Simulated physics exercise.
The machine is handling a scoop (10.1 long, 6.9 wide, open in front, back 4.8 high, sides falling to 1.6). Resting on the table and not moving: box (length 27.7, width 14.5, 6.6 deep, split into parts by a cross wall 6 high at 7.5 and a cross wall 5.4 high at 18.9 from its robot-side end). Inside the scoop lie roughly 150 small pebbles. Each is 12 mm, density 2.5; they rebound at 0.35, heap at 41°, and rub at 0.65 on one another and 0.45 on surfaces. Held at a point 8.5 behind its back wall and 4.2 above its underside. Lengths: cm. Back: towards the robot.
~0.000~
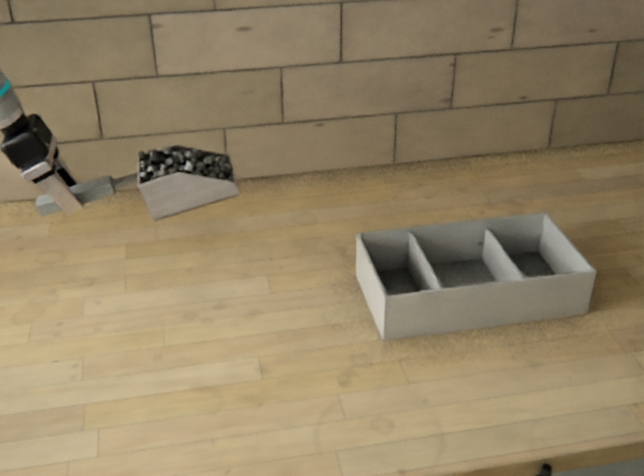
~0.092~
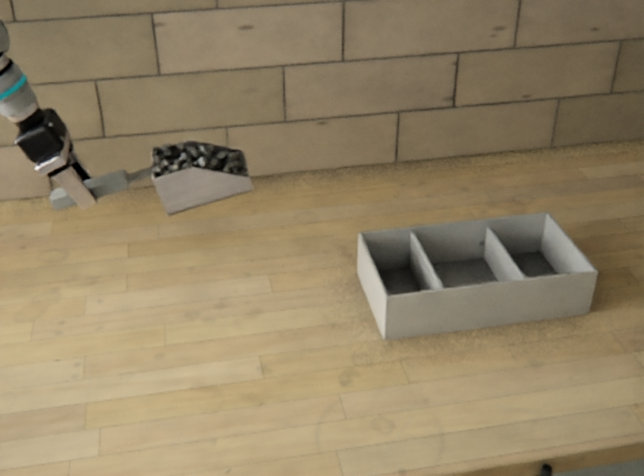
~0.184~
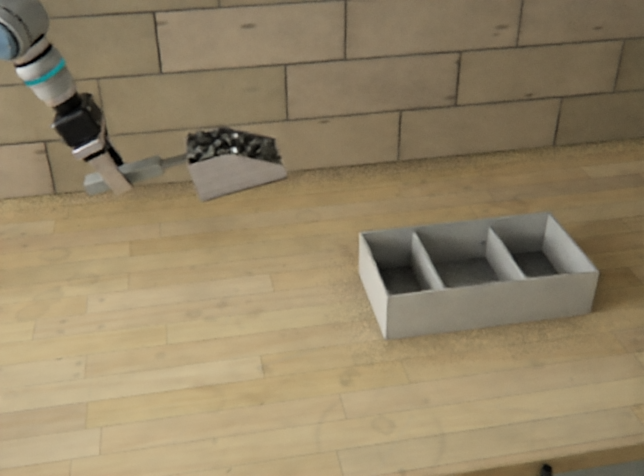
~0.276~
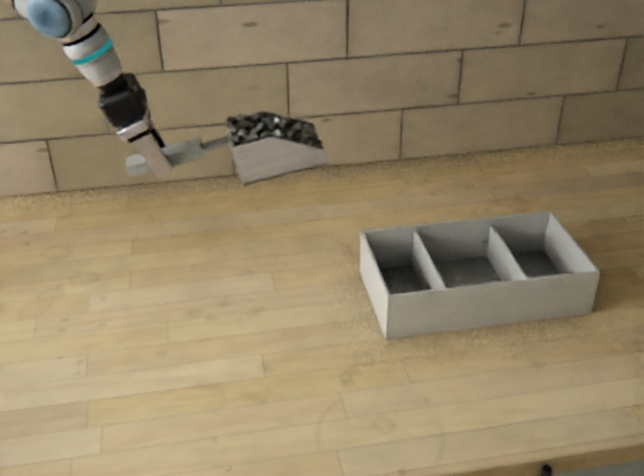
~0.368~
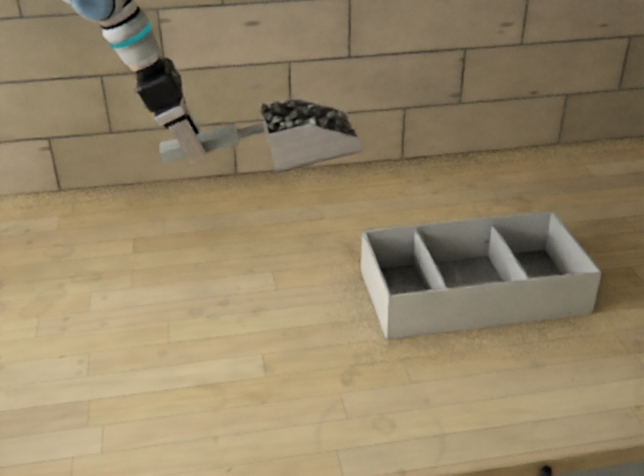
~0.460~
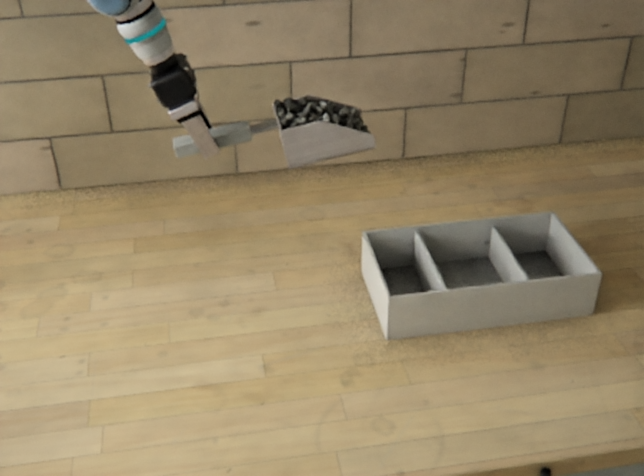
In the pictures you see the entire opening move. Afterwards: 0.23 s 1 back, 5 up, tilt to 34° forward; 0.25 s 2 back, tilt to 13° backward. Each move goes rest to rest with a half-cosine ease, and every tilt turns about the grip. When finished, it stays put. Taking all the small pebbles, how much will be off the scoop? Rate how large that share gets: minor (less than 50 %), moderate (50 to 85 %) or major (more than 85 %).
It is minor.
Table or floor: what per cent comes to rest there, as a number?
I'd put it at roughly 25 per cent.
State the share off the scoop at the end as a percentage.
Estimate: Near 40 %.
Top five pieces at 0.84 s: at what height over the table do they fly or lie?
Some 32 cm.
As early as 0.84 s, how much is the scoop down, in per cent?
Share out so far: Near 30 %.
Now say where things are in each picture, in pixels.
Scoop floor at (186, 192), tilted 13° backward; upper third of the load around (172, 168), from x 145 to 230, top at y 150; 150 on the scoop, in the first picture.
Scoop floor at (200, 187), tilted 13° backward; upper third of the load around (186, 163), from x 155 to 245, top at y 145, in the second picture.
Scoop floor at (233, 174), tilted 12° backward; upper third of the load around (220, 150), from x 190 to 280, top at y 135, in the third picture.
Scoop floor at (273, 159), tilted 11° backward; upper third of the load around (262, 133), from x 230 to 320, top at y 115, in the fourth picture.
Scoop floor at (306, 147), tilted 10° backward; upper third of the load around (295, 121), from x 265 to 355, top at y 105, in the fifth picture.
Scoop floor at (319, 143), tilted 10° backward; upper third of the load around (308, 117), from x 280 to 370, top at y 100; 150 on the scoop, in the sixth picture.
After 0.65 s, tilted 31° forward, highest piece 28 above the table; 131 on the scoop, 19 in flight or on a rim.
After 0.84 s, tilted 2° forward, highest piece 33 above the table; 107 on the scoop, 31 on the table or floor, 12 in flight or on a rim.
After 1.14 s, tilted 13° backward, highest piece 35 above the table; 92 on the scoop, 33 on the table or floor, 9 in the middle part, 9 in the robot-side part, 7 in flight or on a rim.
After 2.19 s, tilted 13° backward, highest piece 35 above the table; 92 on the scoop, 37 on the table or floor, 11 in the robot-side part, 10 in the middle part.
At rest, 92 on the scoop, 37 on the table or floor, 11 in the robot-side part, 10 in the middle part. That is 39 % off the scoop.
